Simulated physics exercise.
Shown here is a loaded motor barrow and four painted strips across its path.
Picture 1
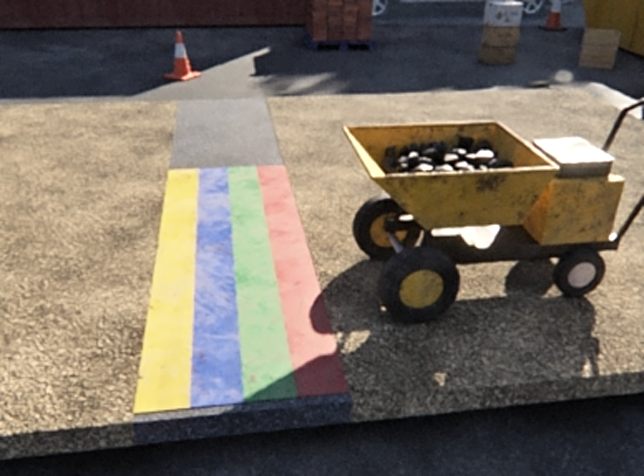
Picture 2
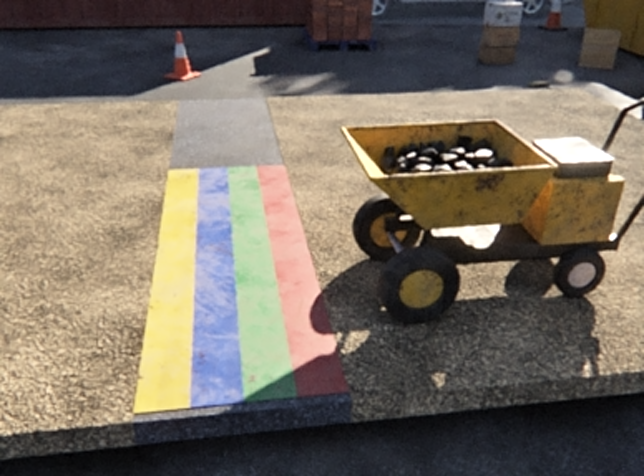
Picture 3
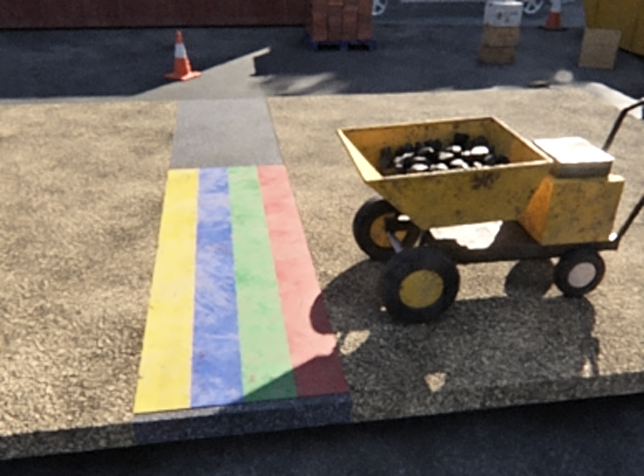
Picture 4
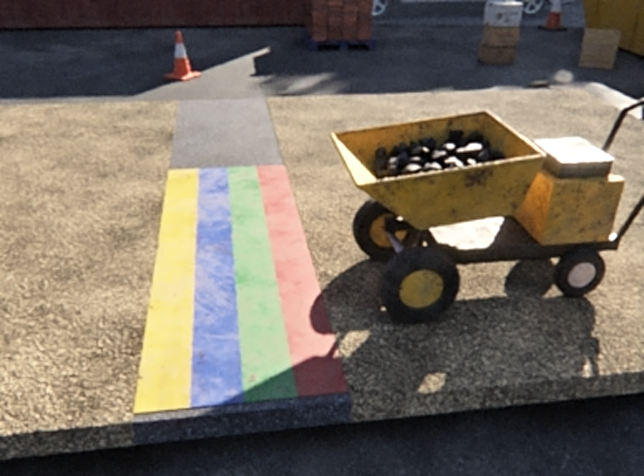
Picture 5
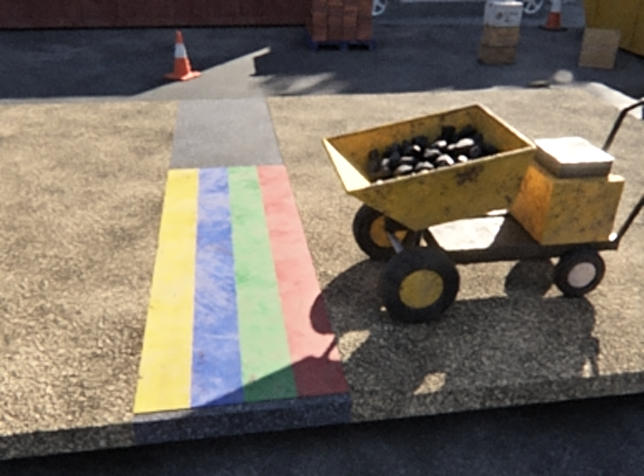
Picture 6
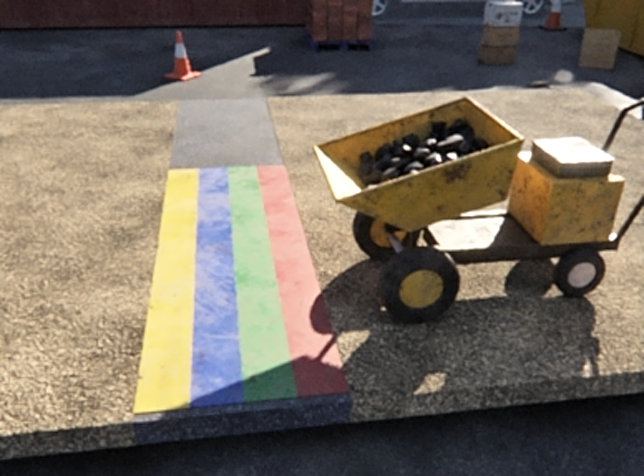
The clip shows a yellow motor barrow loaded with dark lumps standing to the right of yellow, blue, green and red painted strips, as its skip gradually tilts forward to the left while the wheels stay in place.
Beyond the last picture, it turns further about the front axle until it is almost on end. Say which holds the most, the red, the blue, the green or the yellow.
I would say the green one.
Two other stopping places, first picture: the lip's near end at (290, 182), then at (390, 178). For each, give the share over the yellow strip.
Try 1 about 40 %, try 2 about 0 %.
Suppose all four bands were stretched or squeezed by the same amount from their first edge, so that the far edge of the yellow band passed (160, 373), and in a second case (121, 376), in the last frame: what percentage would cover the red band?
0 % and 10 %, near enough.
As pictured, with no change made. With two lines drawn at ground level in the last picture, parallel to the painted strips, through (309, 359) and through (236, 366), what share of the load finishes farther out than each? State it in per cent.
I'd put it near 70 in a hundred, then near 30 in a hundred.
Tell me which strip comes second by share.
In second place: The blue strip.
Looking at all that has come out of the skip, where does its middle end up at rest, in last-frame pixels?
The centre ends up roughly at (239, 293).
Soon, skip tipped steeply; all in the skip.
A while on, skip tipped steeply; most in the skip; a small part over the green strip; a stray few over the blue strip.
Towards the end, skip tipped right over; about a third in the skip; a stray few over the red strip; about a third over the green strip; about a quarter over the blue strip; a small part over the yellow strip; a stray few off the paint.
Finally, skip tipped right over; about a third in the skip; a stray few over the red strip; about a third over the green strip; about a quarter over the blue strip; a small part over the yellow strip; a stray few off the paint.
